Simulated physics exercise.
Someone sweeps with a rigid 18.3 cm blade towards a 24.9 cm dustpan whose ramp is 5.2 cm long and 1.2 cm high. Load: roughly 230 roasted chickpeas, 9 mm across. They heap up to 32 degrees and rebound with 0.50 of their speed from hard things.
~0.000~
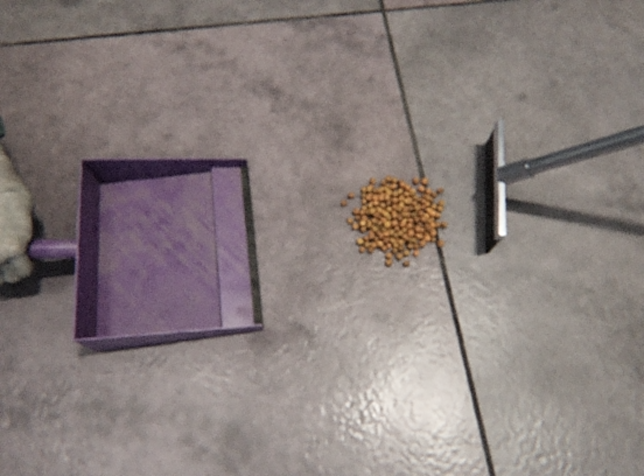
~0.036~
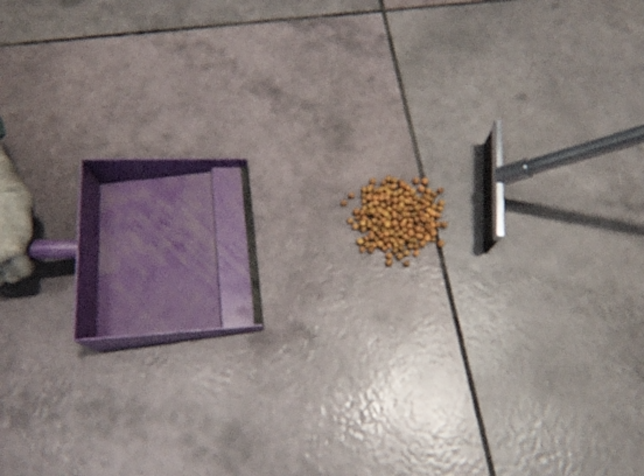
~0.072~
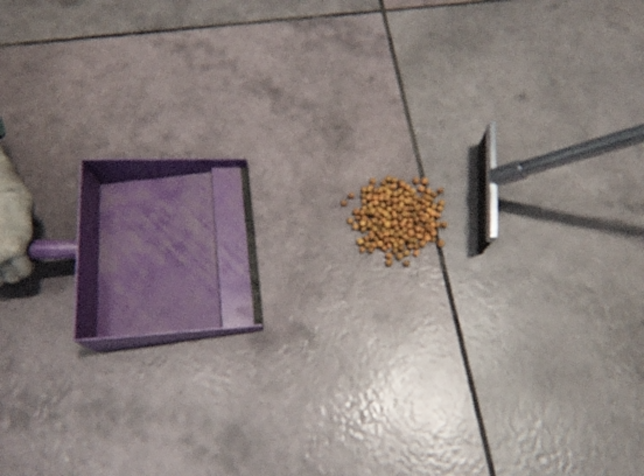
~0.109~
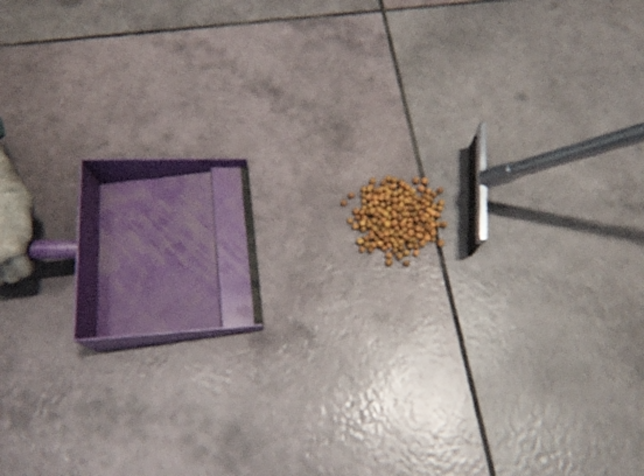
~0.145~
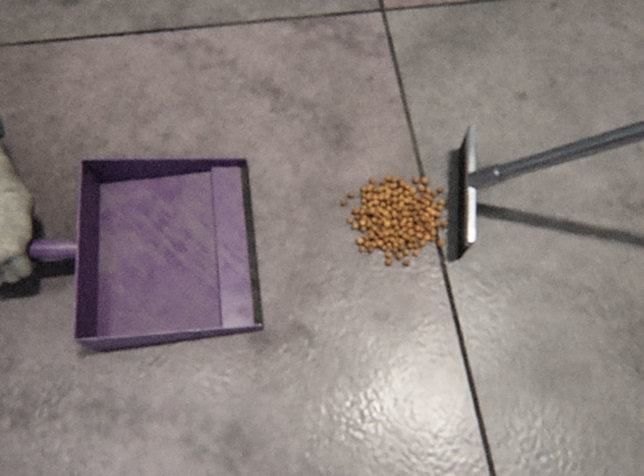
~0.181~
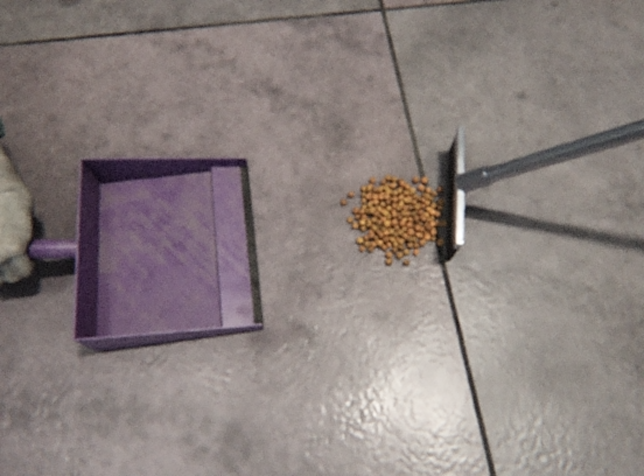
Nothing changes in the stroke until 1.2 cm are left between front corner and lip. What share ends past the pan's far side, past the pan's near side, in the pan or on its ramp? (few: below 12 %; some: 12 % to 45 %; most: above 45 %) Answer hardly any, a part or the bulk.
Far side: Hardly any, near side: Hardly any, pan: A part.
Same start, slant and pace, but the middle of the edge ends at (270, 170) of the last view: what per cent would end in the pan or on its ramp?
About 25 per cent.
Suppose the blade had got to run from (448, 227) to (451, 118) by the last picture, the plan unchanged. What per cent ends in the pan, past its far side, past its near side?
Pan 20, far 25, near 0.
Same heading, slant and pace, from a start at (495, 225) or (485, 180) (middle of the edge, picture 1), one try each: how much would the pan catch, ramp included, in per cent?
About 10 and 25 per cent.
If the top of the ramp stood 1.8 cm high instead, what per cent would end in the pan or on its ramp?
Then about 20 per cent.
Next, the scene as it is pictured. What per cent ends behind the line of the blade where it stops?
Some 15 per cent.
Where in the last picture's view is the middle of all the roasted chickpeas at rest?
Near (261, 228).
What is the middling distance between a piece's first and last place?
About 20 cm.
After 0.46 s, middle of the blade 16 cm from the lip; 0 % over the lip, far side 0 %, near side 0 %.
After 0.64 s, middle of the blade 8 cm from the lip; 0 % over the lip, far side 5 %, near side 0 %.
After 0.95 s, middle of the blade 3 cm from the lip; 25 % over the lip, far side 5 %, near side 0 %.
At rest (1.5 s), far side 5 %, near side 0 %, pan 25 %, in front of the lip or behind the blade 70 %.
